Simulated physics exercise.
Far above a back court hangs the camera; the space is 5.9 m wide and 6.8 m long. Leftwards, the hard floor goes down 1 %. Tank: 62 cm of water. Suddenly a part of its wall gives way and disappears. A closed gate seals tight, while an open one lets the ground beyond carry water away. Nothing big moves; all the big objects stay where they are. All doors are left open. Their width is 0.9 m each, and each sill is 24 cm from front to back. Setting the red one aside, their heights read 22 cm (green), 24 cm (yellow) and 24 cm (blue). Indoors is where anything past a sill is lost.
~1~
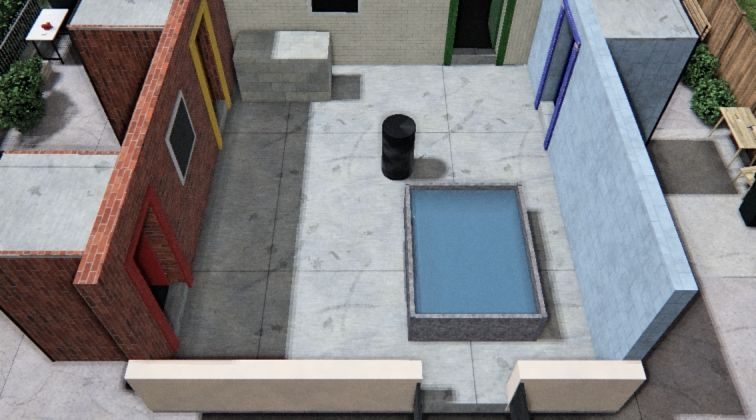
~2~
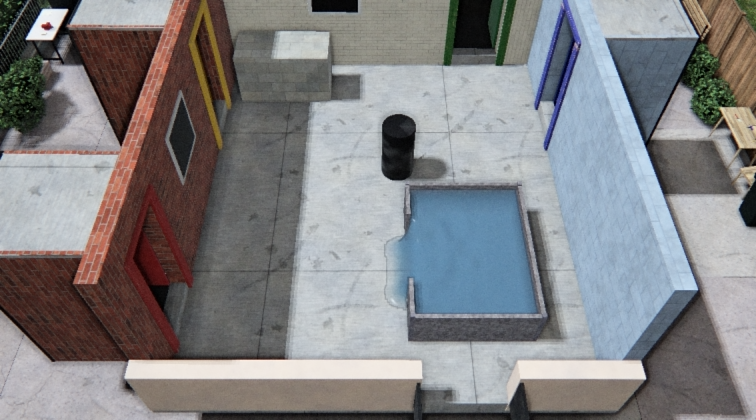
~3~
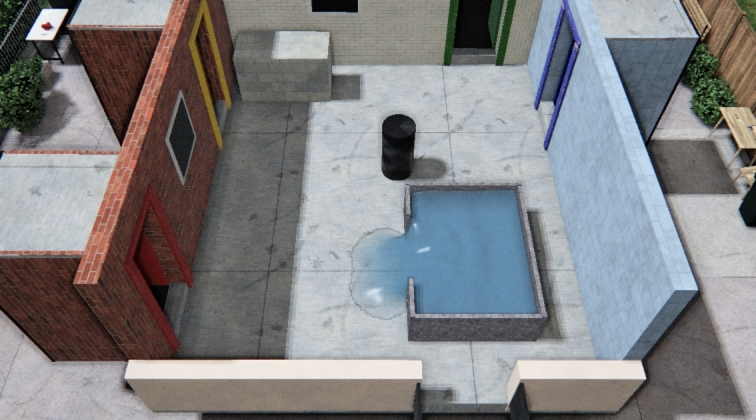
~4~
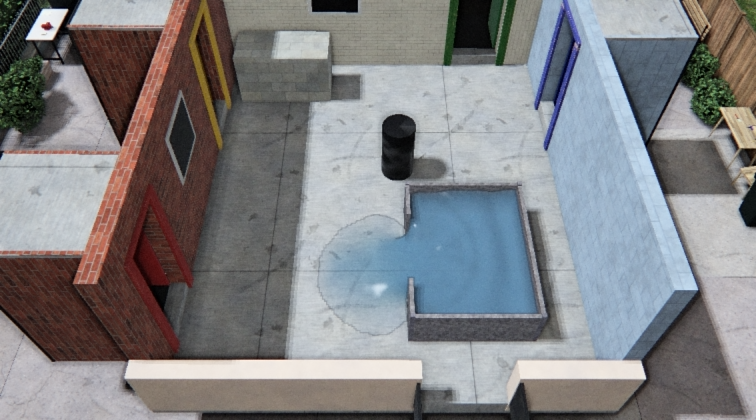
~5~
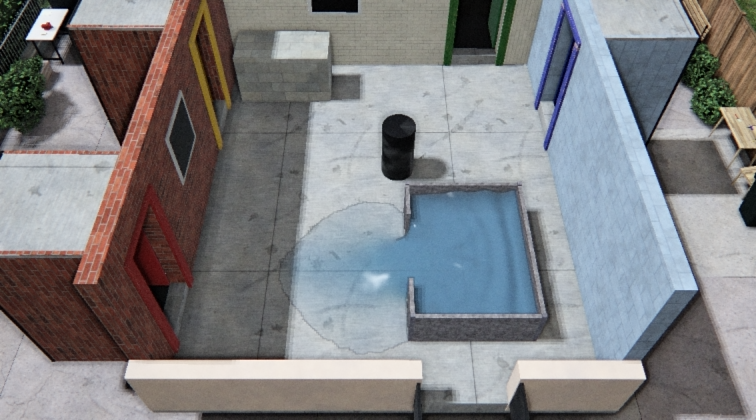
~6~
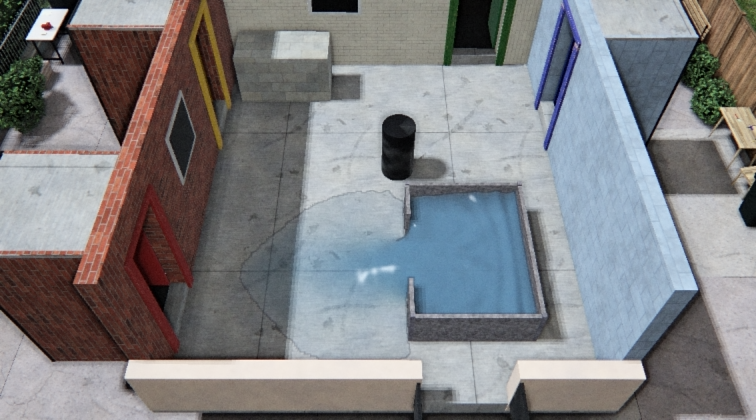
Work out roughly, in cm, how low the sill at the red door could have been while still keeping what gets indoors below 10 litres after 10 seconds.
No lower than about 24 cm.
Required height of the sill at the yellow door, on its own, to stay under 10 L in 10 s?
I'd raise yellow to close to 13.5 cm.
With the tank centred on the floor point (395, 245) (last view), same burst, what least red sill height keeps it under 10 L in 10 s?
Some 23 cm.
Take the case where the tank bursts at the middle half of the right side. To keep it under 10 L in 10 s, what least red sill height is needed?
At least roughly 12.5 centimetres tall.
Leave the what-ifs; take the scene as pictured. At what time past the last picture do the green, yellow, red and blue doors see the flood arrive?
Green 5.5 s, yellow 1.3 s, red 0.4 s, blue 6.5 s.
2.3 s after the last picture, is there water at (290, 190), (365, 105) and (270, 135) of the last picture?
First wet through, second bone-dry, third wet through.
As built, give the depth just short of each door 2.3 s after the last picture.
Depths in cm - green: 0, yellow: 10, red: 24, blue: 0.
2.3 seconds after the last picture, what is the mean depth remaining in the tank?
I'd put it near 27 cm.
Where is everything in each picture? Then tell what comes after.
In the first picture, still water, 62 cm deep, in the tank at (470, 248); the red door at (165, 279) is dry.
In the second picture, the front is at (392, 300), 0.3 m from the gap at (410, 262); 0.3 m2 of floor is wet, 62 cm left at the back.
In the third picture, the front is at (356, 290), 0.8 m from the gap at (410, 264); 1.0 m2 of floor is wet, 62 cm left at the back.
In the fourth picture, water pours out at (410, 264) and has run 1.3 m, to (325, 286); about 8 cm deep outside, 60 cm at the back.
In the fifth picture, the front is at (286, 280), 1.9 m from the gap at (410, 263); 3.3 m2 of floor is wet, 52 cm left at the back.
In the sixth picture, water pours out at (410, 263) and has run 2.5 m, to (247, 280); about 4 cm deep outside, 52 cm at the back; 1.0 m in a straight line remain to the red door at (165, 279).
Then, 0.7 s after the last picture water covers 30 % of the floor, deepest (36 cm) near (404, 273); 25 cm at the red door, 1 litre in over its 17 cm sill.
Then, 2.3 s after the last picture water covers 40 % of the floor, deepest (26 cm) near (191, 283); 24 cm at the red door, 49 litres in over its 17 cm sill.
Then, 9.3 s after the last picture water covers 95 % of the floor, deepest (13 cm) near (238, 69); 10 cm at the red door, 61 litres in over its 17 cm sill.
At the red door as built, the water peaked near 27 cm, 1.9 s after the last picture.
With a sill of 20.5 cm, 28 litres would have come in within the 10 s; with 27.5 cm, 2 litres. So under 10 litres takes about 24 cm.
